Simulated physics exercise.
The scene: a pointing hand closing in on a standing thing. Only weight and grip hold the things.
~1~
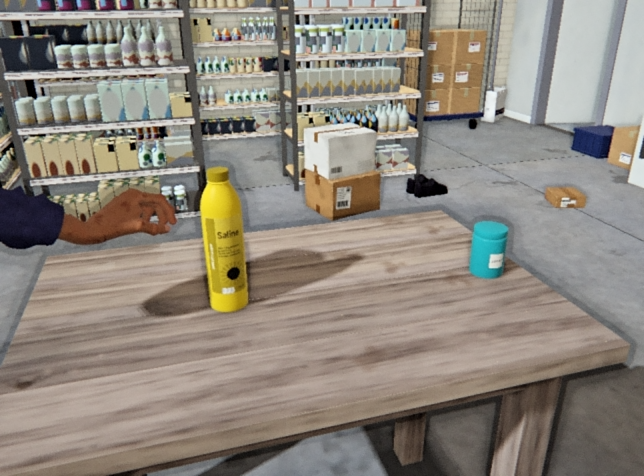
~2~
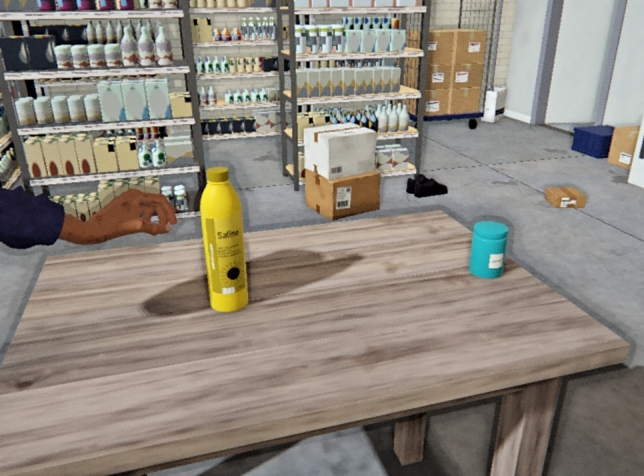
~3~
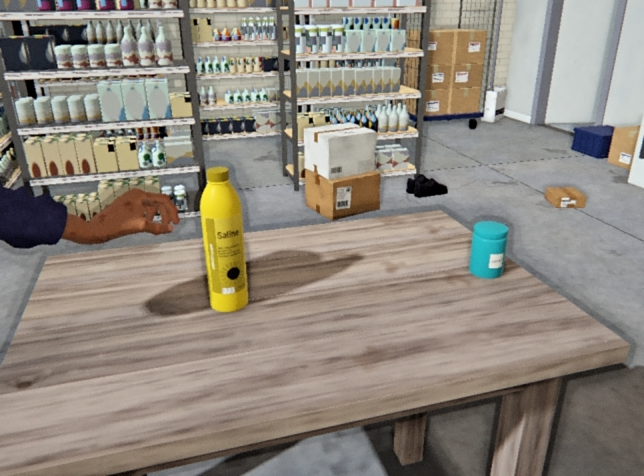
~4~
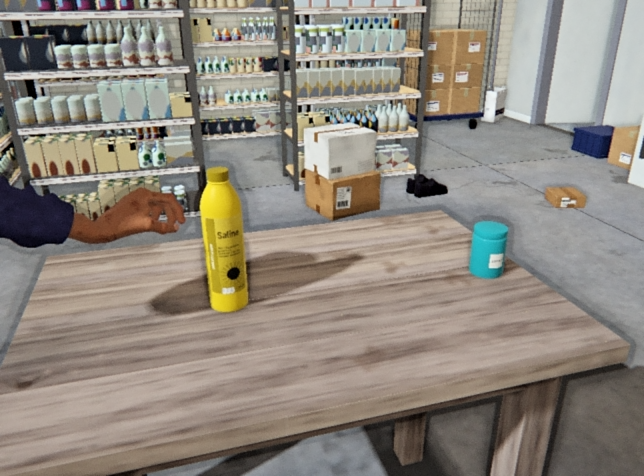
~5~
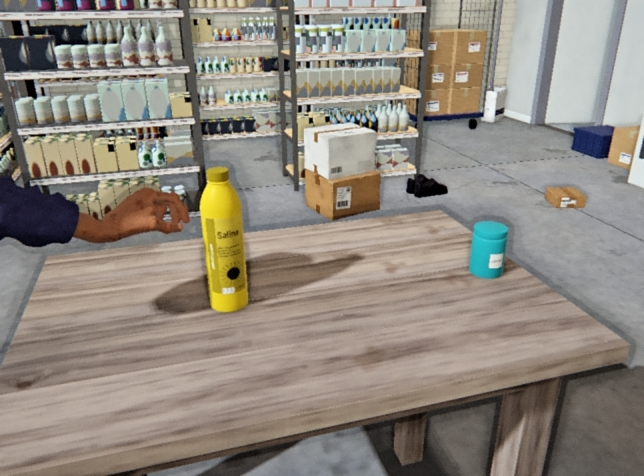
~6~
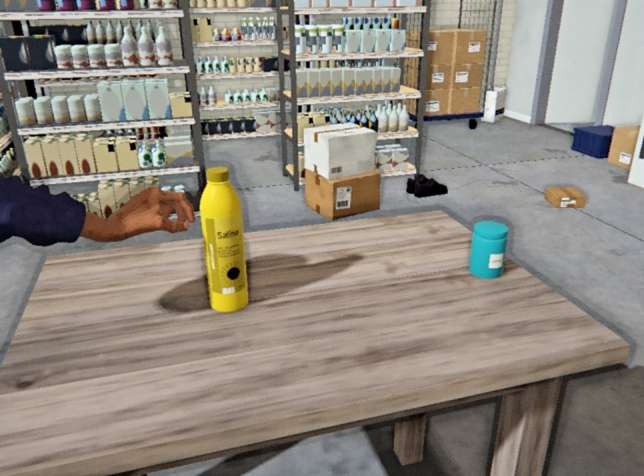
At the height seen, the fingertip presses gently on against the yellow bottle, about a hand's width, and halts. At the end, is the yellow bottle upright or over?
The yellow bottle tips over.
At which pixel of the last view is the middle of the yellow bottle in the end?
At about (318, 273).
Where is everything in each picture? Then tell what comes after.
Yellow bottle (224, 240), in the first frame.
Yellow bottle (224, 240), in the second frame.
Yellow bottle (224, 240), in the third frame.
Yellow bottle (224, 240), in the fourth frame.
Yellow bottle (224, 240), in the fifth frame.
Yellow bottle (224, 240), in the sixth frame.
Then, 0.40 s past the last view, yellow bottle rocked 12° from its first pose near (239, 236).
Then, 0.80 s past the last view, yellow bottle rocked 38° from its first pose near (272, 237).
Then, 1.00 s past the last view, yellow bottle on its side near (317, 270).
Finally, down or leaning hard on the table, yellow bottle. Final places as the last picture's camera would see them, yellow bottle near (318, 273).
